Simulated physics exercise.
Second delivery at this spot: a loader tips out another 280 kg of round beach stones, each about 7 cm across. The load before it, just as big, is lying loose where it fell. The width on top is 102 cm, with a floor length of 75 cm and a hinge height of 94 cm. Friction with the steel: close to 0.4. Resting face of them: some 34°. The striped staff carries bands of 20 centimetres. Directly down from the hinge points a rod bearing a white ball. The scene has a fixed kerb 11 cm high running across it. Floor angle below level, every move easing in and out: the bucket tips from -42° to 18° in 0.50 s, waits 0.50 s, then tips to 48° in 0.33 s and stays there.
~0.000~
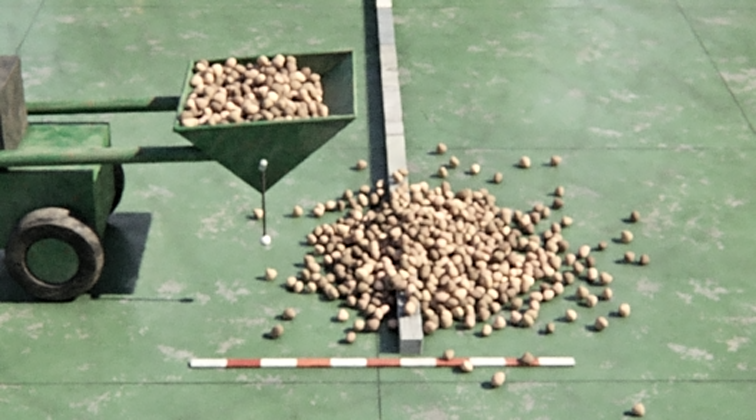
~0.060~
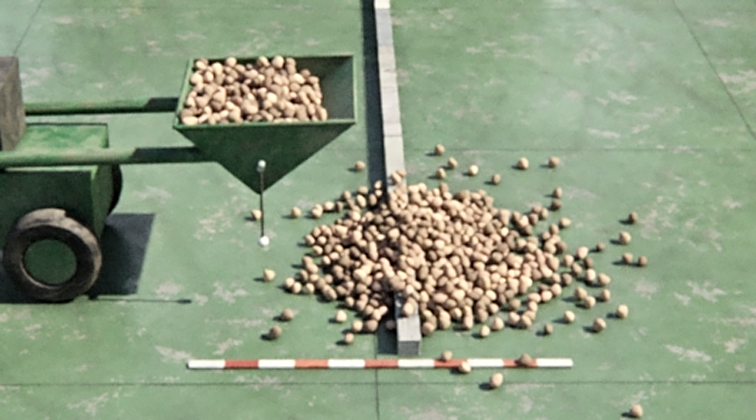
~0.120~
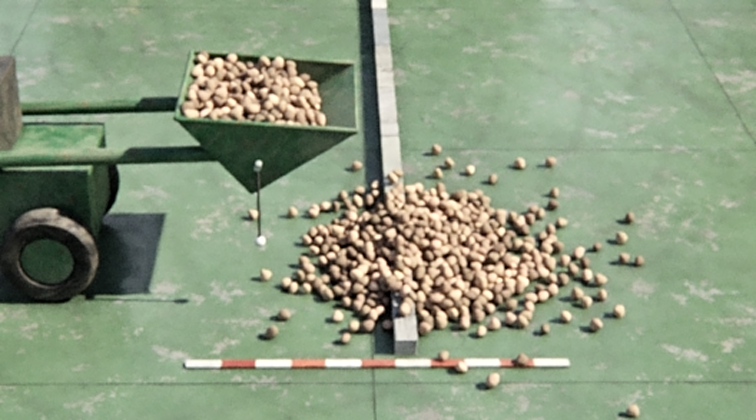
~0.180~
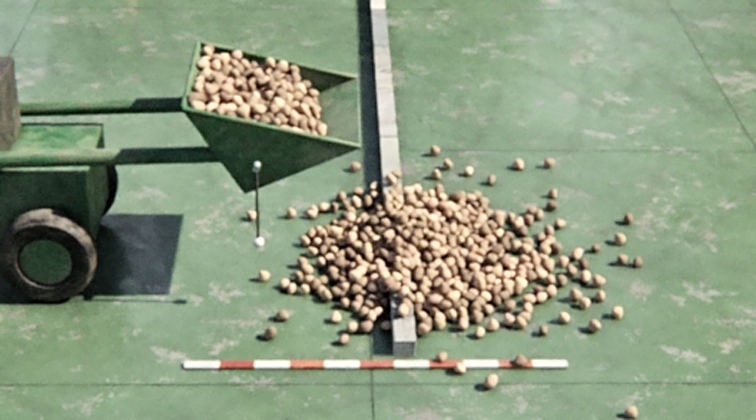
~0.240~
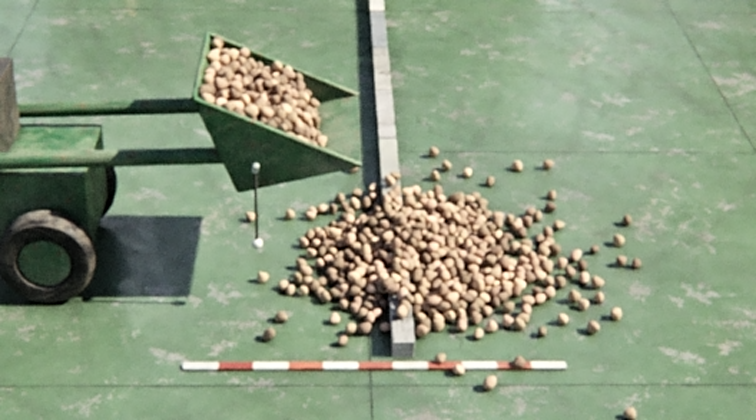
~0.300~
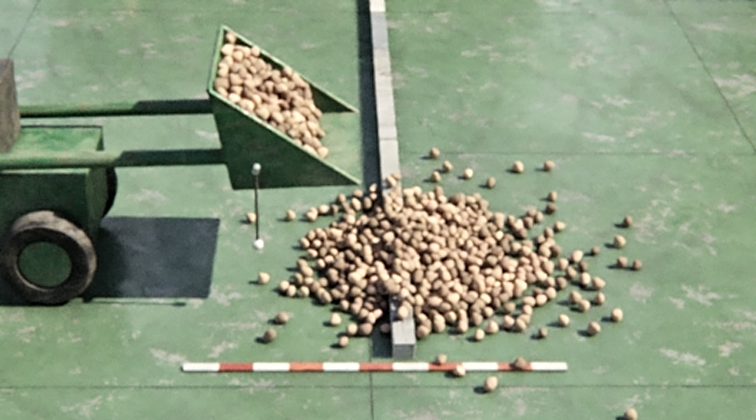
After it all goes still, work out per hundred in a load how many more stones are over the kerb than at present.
Around 35 stones per hundred.
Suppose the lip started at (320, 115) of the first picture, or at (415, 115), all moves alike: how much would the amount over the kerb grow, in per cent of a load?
Case one about 15 %, case two about 75 %.
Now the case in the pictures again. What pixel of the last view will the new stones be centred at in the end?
They come to rest centred about (370, 245).
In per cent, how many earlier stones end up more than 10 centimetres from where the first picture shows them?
Close to 10 per cent.
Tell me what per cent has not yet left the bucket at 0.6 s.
95 %.
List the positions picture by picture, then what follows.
In the first picture, the bucket is at -42°, its lip at (356, 117); the top of the load is at (265, 75). The earlier load is highest near (410, 231), 21 cm above ground level, 38 % on this side of the kerb, 62 % over the kerb.
In the second picture, the bucket is at -40°, its lip at (356, 122); the top of the load is at (257, 75); the stones move at 0.3 m/s on average.
In the third picture, the bucket is at -33°, its lip at (357, 131); the top of the load is at (227, 70); the stones move at 0.5 m/s on average.
In the fourth picture, the bucket is at -24°, its lip at (360, 147); the top of the load is at (211, 61); the stones move at 0.6 m/s on average.
The fifth picture shows lip at (361, 165), floor tilted -14°, highest stones at (220, 55); the stones move at 0.7 m/s on average.
In the sixth picture, the bucket is at -3°, its lip at (359, 184); the top of the load is at (230, 52); the stones move at 0.7 m/s on average.
After 0.4 s the floor is at 12°; in per cent of one load, 100 in the bucket, 38 on this side of the kerb, 62 over the kerb; the foremost stones are at (614, 266).
After 0.6 s the floor is at 18°; in per cent of one load, 97 in the bucket, 41 on this side of the kerb, 62 over the kerb; the foremost stones are at (614, 266).
After 1.8 s the floor is at 48°; in per cent of one load, 0 in the bucket, 103 on this side of the kerb, 97 over the kerb; the foremost stones are at (623, 254).
After 4.2 s the floor is at 48°; in per cent of one load, 0 in the bucket, 103 on this side of the kerb, 97 over the kerb; the foremost stones are at (627, 240). Net gain over the kerb, 35.
